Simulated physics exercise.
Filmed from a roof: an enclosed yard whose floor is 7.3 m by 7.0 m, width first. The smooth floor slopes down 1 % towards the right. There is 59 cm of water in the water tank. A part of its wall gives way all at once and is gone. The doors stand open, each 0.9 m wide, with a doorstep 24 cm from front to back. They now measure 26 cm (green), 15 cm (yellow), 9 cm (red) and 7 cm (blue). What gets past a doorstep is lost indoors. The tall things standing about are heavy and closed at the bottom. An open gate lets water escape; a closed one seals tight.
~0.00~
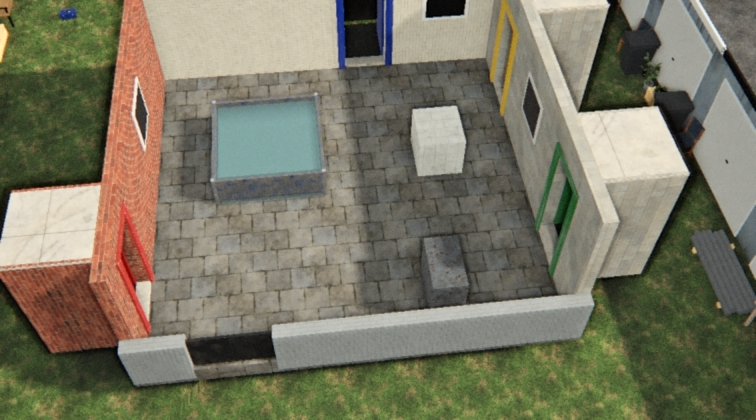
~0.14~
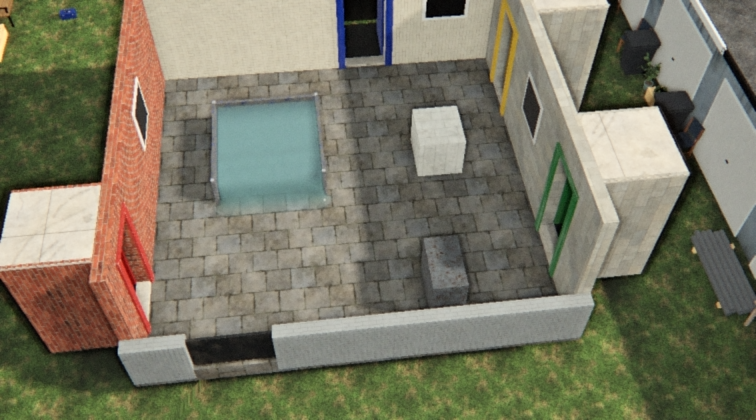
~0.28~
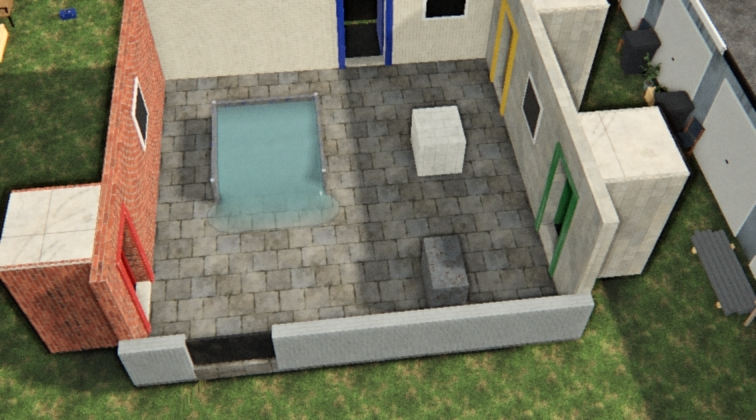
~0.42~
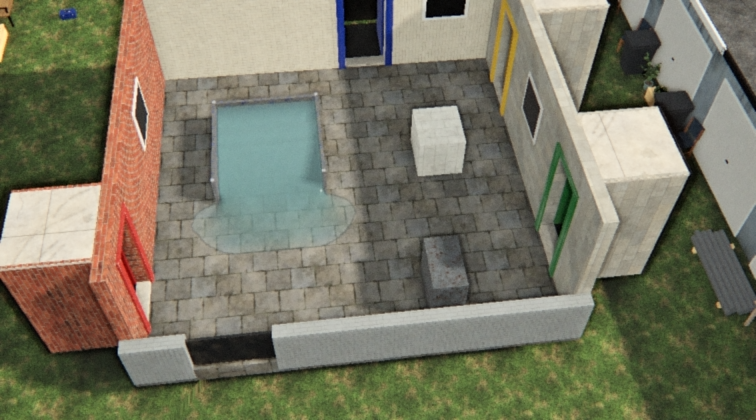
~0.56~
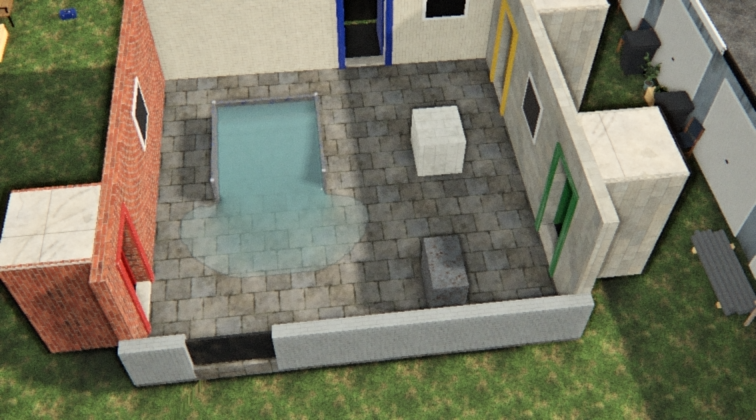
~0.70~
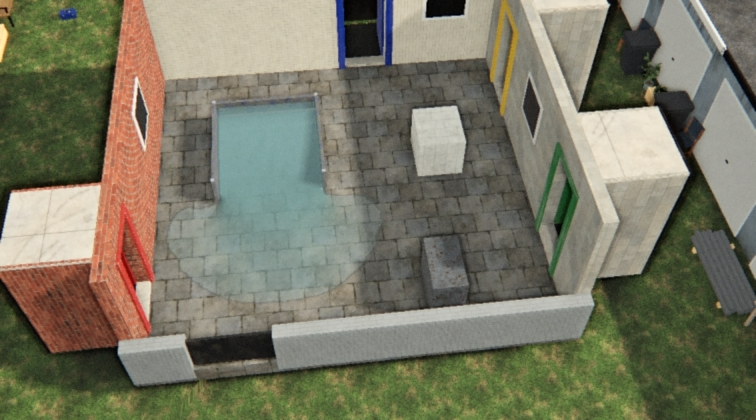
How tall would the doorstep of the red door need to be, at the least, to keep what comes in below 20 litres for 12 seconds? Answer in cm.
Some 15 cm above the ground.
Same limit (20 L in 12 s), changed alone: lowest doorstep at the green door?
About 7.0 cm at green.
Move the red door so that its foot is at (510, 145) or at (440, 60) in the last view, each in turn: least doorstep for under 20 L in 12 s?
Roughly 6.0 and 6.0 cm.
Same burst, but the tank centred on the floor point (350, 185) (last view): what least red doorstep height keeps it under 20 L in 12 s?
Some 16 cm.
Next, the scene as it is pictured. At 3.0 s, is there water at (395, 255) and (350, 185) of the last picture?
In that order: Flooded, still dry.
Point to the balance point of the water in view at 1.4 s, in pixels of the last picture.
At about (274, 200).
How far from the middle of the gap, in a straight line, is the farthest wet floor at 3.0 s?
Roughly 6.0 m.
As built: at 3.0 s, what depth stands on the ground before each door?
In cm: Green 0, yellow 0, red 19, blue 0.
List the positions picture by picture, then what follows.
In the first picture, the water tank at (267, 139) is whole and still, 59 cm deep; the red door at (136, 274) is dry.
In the second picture, the front is at (222, 213), 0.3 m from the gap at (271, 190); 0.5 m2 of floor is wet, 59 cm left at the back.
In the third picture, the gap is at (271, 191), the front 0.7 m out at (232, 230); the back of the water tank holds 59 cm.
In the fourth picture, the gap is at (271, 192), the front 1.2 m out at (232, 250); the back of the water tank holds 59 cm.
In the fifth picture, water pours out at (271, 192) and has run 1.7 m, to (235, 274); about 7 cm deep outside, 57 cm at the back.
In the sixth picture, the gap is at (271, 192), the front 2.3 m out at (266, 299); the back of the water tank holds 50 cm; the red door at (136, 274), 3.2 m from the gap, is still 1.0 m from the nearest water.
After 1.4 s water covers 30 % of the floor, deepest (32 cm) near (275, 349); 4 cm at the red door, 0 litres in over its 9 cm doorstep.
After 3.0 s water covers 40 % of the floor, deepest (33 cm) near (410, 335); 19 cm at the red door, 10 litres in over its 9 cm doorstep.
After 12.0 s water covers 95 % of the floor, deepest (12 cm) near (561, 320); 3 cm at the red door, 67 litres in over its 9 cm doorstep.
At the red door as built, the water arrived by 1.3 s and peaked near 21 cm at 3.2 s.
Run again over the same 12 s with other heights there, 32 litres in over 13 cm, 10 litres over 17.5 cm. The limit of 20 litres is kept from about 15 cm up.
